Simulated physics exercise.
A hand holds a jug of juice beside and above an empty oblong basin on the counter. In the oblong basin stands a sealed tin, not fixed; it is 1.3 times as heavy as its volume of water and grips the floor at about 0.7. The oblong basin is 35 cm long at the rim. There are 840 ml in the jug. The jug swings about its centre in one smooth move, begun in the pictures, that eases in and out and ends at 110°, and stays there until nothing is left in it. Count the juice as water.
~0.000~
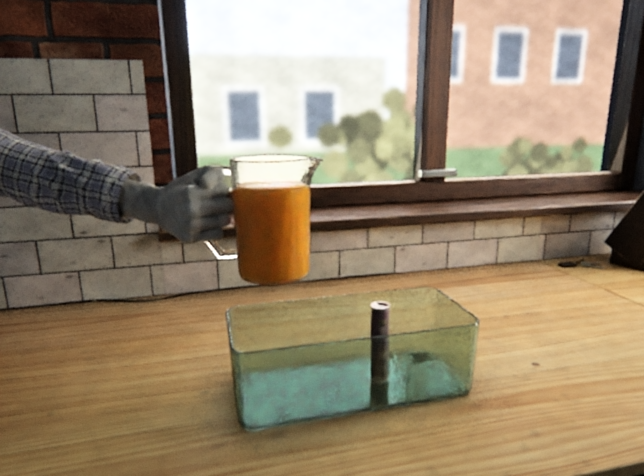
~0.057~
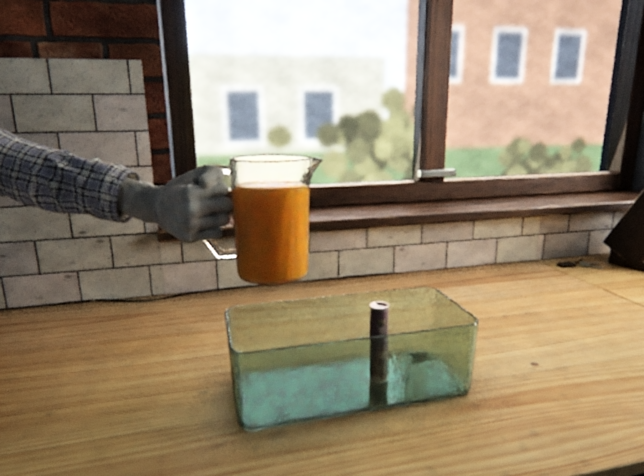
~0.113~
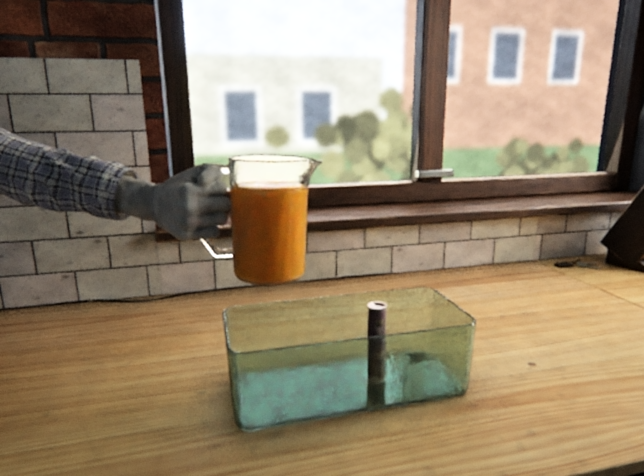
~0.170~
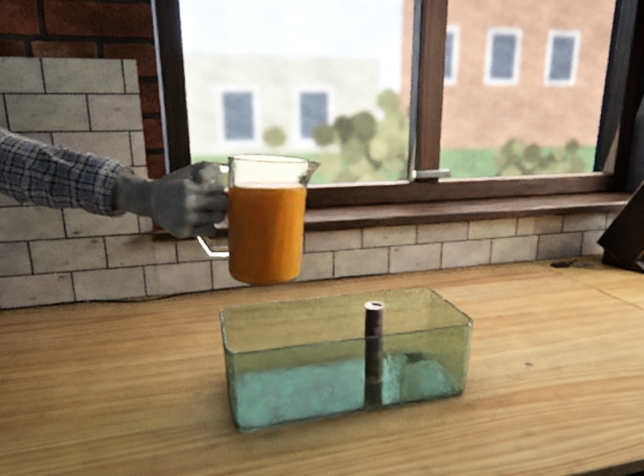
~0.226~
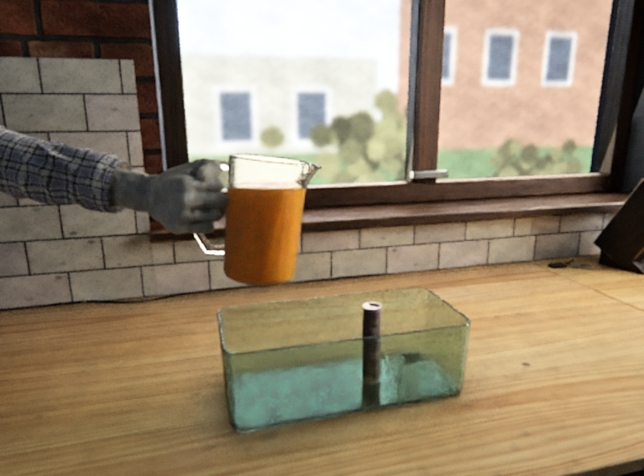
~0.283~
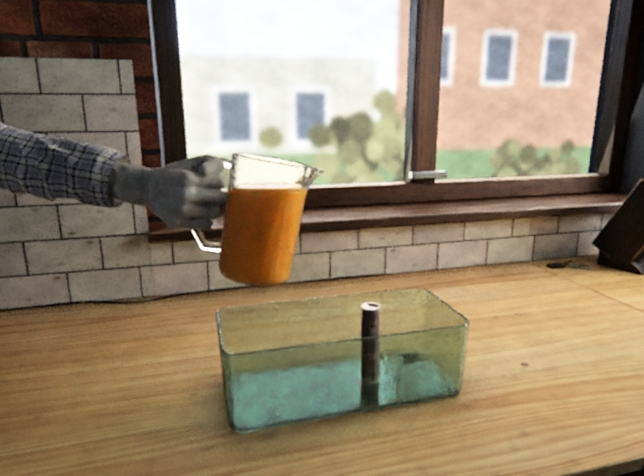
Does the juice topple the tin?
It goes over.
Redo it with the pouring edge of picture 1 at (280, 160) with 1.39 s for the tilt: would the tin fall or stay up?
Then it remains upright.
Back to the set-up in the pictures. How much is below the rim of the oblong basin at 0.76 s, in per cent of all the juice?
About 0 per cent.
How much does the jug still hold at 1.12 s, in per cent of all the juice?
Some 42 per cent.
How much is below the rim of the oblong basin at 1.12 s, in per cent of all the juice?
Near 36 in a hundred.
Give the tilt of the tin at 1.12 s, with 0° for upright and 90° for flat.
It is at some 0°.
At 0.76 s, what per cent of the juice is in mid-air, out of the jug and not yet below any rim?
Some 8 per cent.
After 0.76 s the tilt is 64° and 92 per cent is still to pour; the tin stands where it began.
After 1.12 s the tilt is 100° and 41 per cent is still to pour; the tin stands where it began.
After 1.49 s the tilt is 110° and 2 per cent is still to pour; the tin lies on its side.
After 1.89 s the tilt is 110° and 0 per cent is still to pour; the tin lies on its side.
In the end the tin lies on its side.
